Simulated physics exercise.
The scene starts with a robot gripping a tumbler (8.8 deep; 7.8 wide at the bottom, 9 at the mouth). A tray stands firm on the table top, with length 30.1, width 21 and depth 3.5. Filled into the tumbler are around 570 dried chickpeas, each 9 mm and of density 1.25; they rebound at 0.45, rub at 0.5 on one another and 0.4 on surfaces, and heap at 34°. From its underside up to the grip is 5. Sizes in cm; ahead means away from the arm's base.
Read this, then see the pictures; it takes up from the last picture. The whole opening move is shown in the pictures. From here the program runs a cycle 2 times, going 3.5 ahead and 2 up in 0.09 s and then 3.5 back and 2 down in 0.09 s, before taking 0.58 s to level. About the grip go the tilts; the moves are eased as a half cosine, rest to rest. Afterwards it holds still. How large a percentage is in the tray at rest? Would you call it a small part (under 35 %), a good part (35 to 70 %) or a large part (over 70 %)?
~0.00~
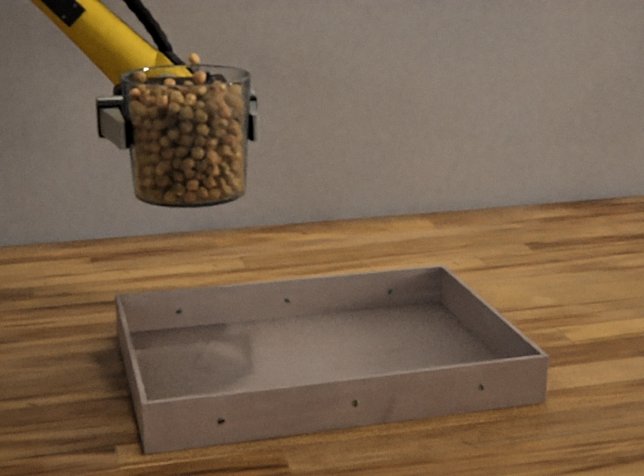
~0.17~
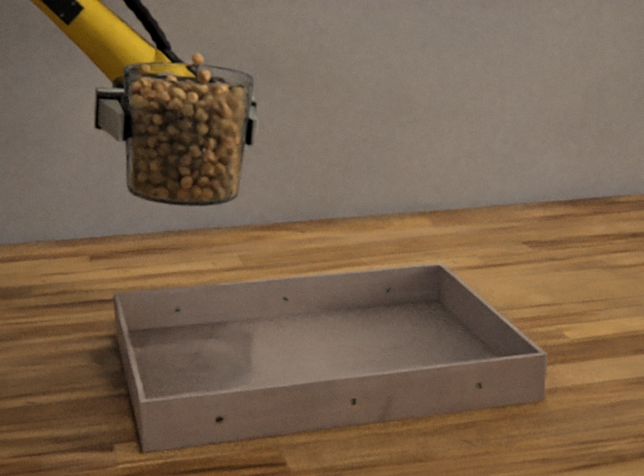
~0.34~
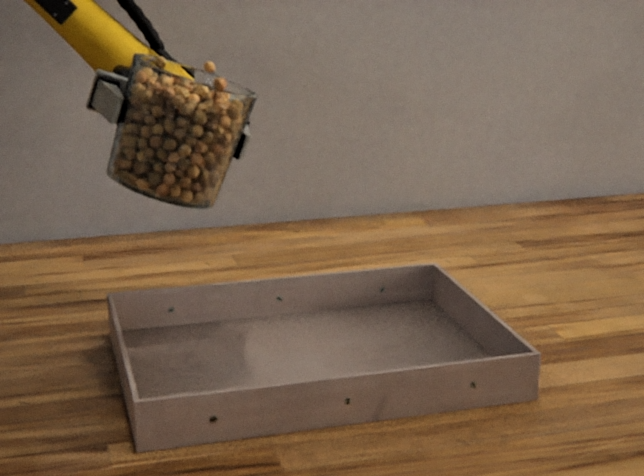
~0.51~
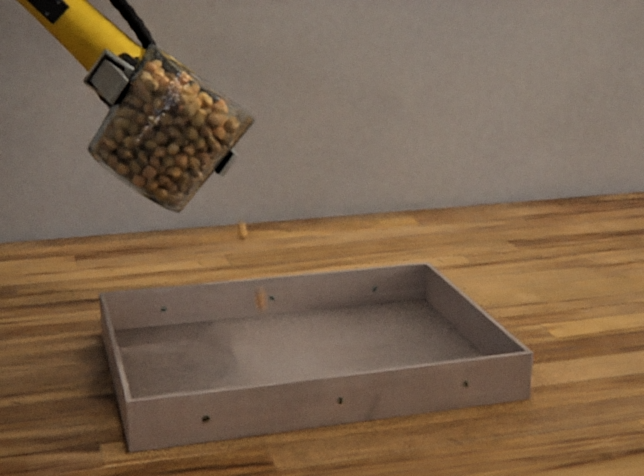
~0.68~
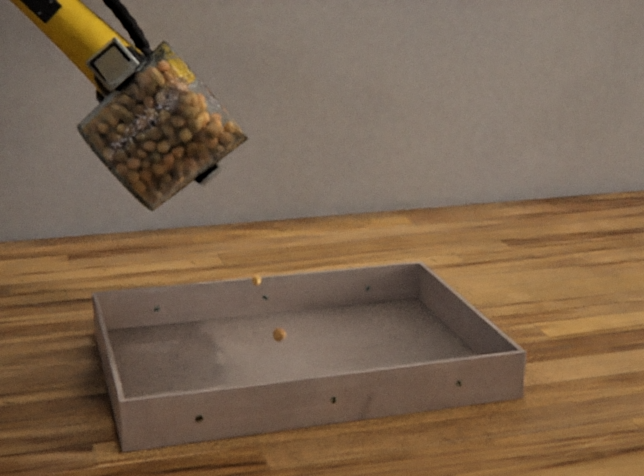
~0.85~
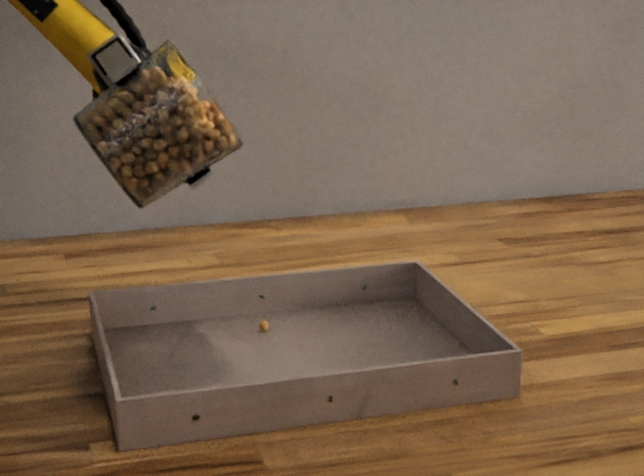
I'd call it a good part.
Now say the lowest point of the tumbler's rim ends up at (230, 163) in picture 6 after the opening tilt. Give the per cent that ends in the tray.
Some 90 per cent.
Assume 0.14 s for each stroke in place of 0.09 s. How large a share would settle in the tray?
In that case around 35 per cent.
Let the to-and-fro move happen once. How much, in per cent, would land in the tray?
I'd expect close to 55 per cent then.
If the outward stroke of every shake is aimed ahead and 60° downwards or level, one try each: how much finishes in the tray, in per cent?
Roughly 15 per cent, then 40 per cent.
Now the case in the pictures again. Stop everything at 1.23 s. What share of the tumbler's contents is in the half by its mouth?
Mouth half: Close to 75 per cent.
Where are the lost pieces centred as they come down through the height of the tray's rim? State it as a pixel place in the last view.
Their middle sits near (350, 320).
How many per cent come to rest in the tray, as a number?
60 per cent, give or take.
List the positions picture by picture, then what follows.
The first picture shows tumbler middle at (188, 137), level; upper third of the load around (187, 110), from x 135 to 240, top at y 60; 569 in the tumbler.
The second picture shows tumbler middle at (186, 135), tilted 5° forward; upper third of the load around (185, 108), from x 135 to 240, top at y 60.
The third picture shows tumbler middle at (178, 134), tilted 20° forward; upper third of the load around (175, 109), from x 120 to 240, top at y 60; 568 in the tumbler, 1 in flight or on a rim.
The fourth picture shows tumbler middle at (168, 133), tilted 37° forward; upper third of the load around (165, 107), from x 100 to 260, top at y 70; 567 in the tumbler, 2 in flight or on a rim.
The fifth picture shows tumbler middle at (159, 131), tilted 52° forward; upper third of the load around (157, 106), from x 90 to 280, top at y 70; 567 in the tumbler, 2 in the tray.
The sixth picture shows tumbler middle at (155, 129), tilted 57° forward; upper third of the load around (150, 107), from x 85 to 290, top at y 75; 567 in the tumbler, 2 in the tray.
After 1.23 s, tilted 57° forward, highest piece 23 above the table; 258 in the tray, 231 in the tumbler, 80 in flight or on a rim.
After 1.60 s, tilted 14° forward, highest piece 23 above the table; 351 in the tray, 204 in the tumbler, 14 on the table or floor.
After 1.99 s, level, highest piece 22 above the table; 351 in the tray, 204 in the tumbler, 14 on the table or floor.
After 3.04 s, level, highest piece 22 above the table; 351 in the tray, 204 in the tumbler, 14 on the table or floor.
At rest, 351 in the tray, 204 in the tumbler, 14 on the table or floor. That is 62 % in the tray.
